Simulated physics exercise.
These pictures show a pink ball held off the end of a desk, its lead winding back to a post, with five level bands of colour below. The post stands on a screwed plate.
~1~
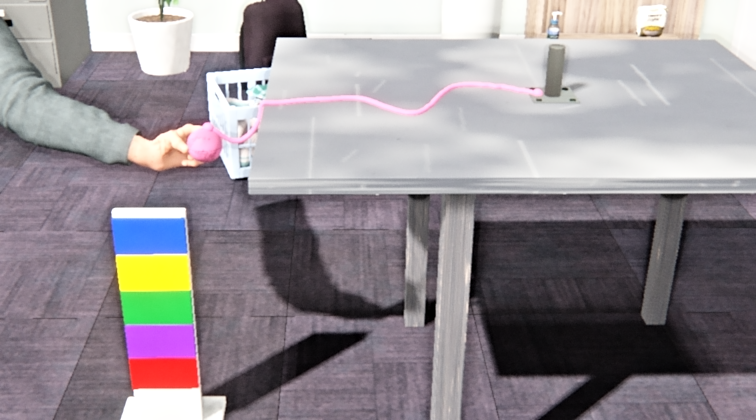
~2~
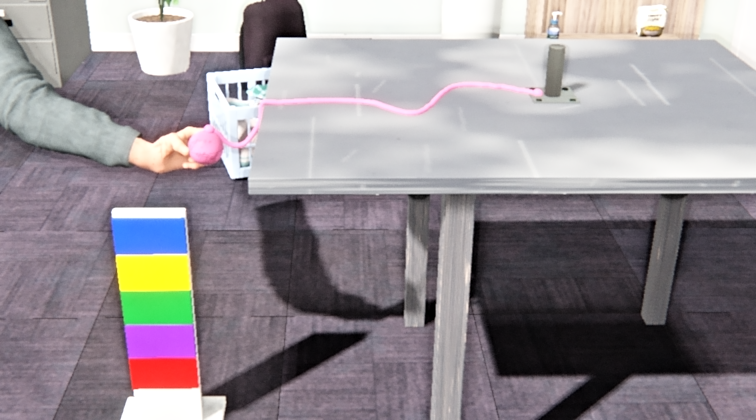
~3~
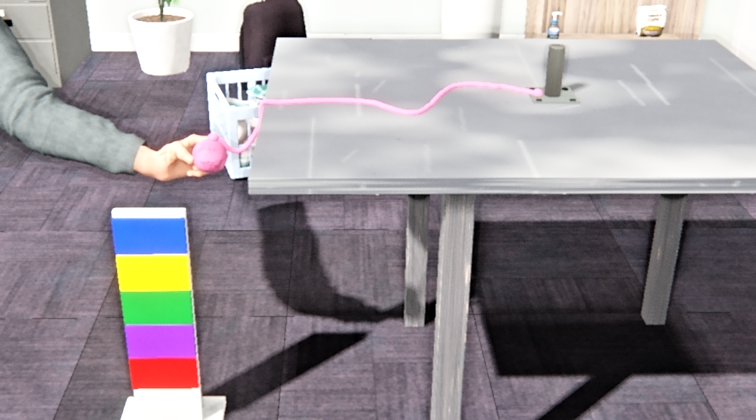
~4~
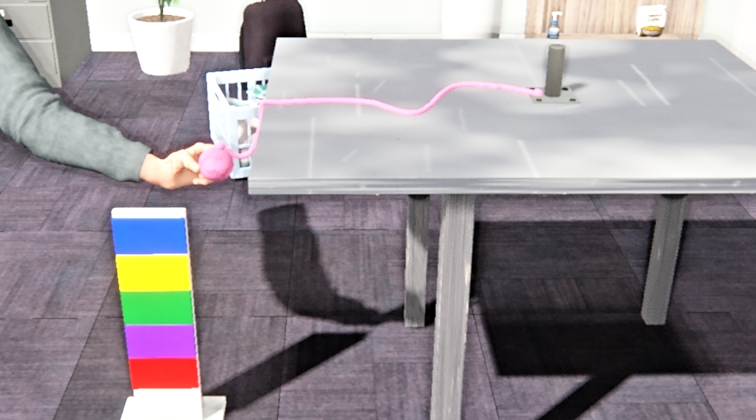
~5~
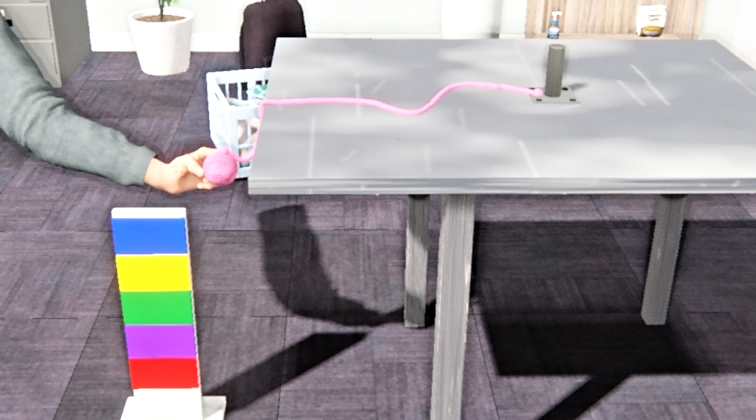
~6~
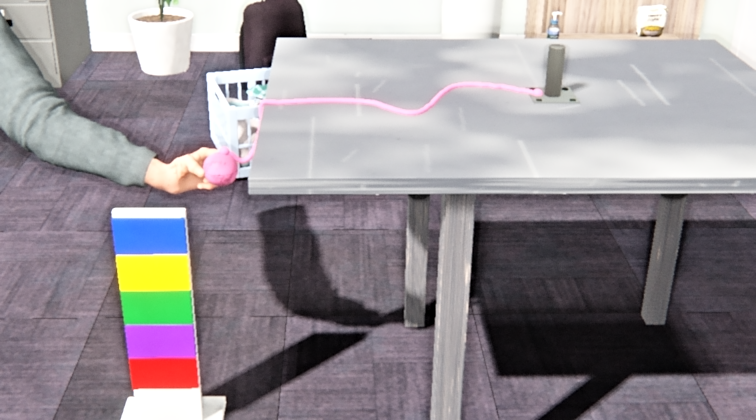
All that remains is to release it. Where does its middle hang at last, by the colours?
Its centre hangs level with the yellow band.
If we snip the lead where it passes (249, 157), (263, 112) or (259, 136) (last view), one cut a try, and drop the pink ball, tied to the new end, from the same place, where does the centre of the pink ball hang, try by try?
Try by try, around (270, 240), (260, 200) and (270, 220).
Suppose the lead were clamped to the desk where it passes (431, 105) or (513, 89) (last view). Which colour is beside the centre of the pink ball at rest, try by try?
In that order: Blue; yellow.
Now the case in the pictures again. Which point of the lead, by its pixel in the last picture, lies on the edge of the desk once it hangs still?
Near (331, 101).
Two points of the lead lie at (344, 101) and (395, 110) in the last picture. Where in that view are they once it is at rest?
At (274, 106), then (334, 104).
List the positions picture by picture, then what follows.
In the first frame, pink ball (205, 145); blue (150, 238); yellow (154, 274); green (157, 309); purple (161, 342); red (164, 375).
In the second frame, pink ball (206, 148); lead through (507, 88) (445, 91) (406, 113) (338, 101) (263, 111).
In the third frame, pink ball (211, 155).
In the fourth frame, pink ball (216, 164); lead through (507, 88) (445, 91) (406, 113) (338, 101) (263, 111).
In the fifth frame, pink ball (220, 169).
In the sixth frame, pink ball (221, 169); lead through (507, 88) (445, 91) (406, 113) (338, 101) (263, 111).
Soon after, ball near (263, 253); level with yellow.
Then, ball near (266, 268); level with yellow.
At rest, ball near (265, 268); level with yellow. Its middle rests at the yellow band.
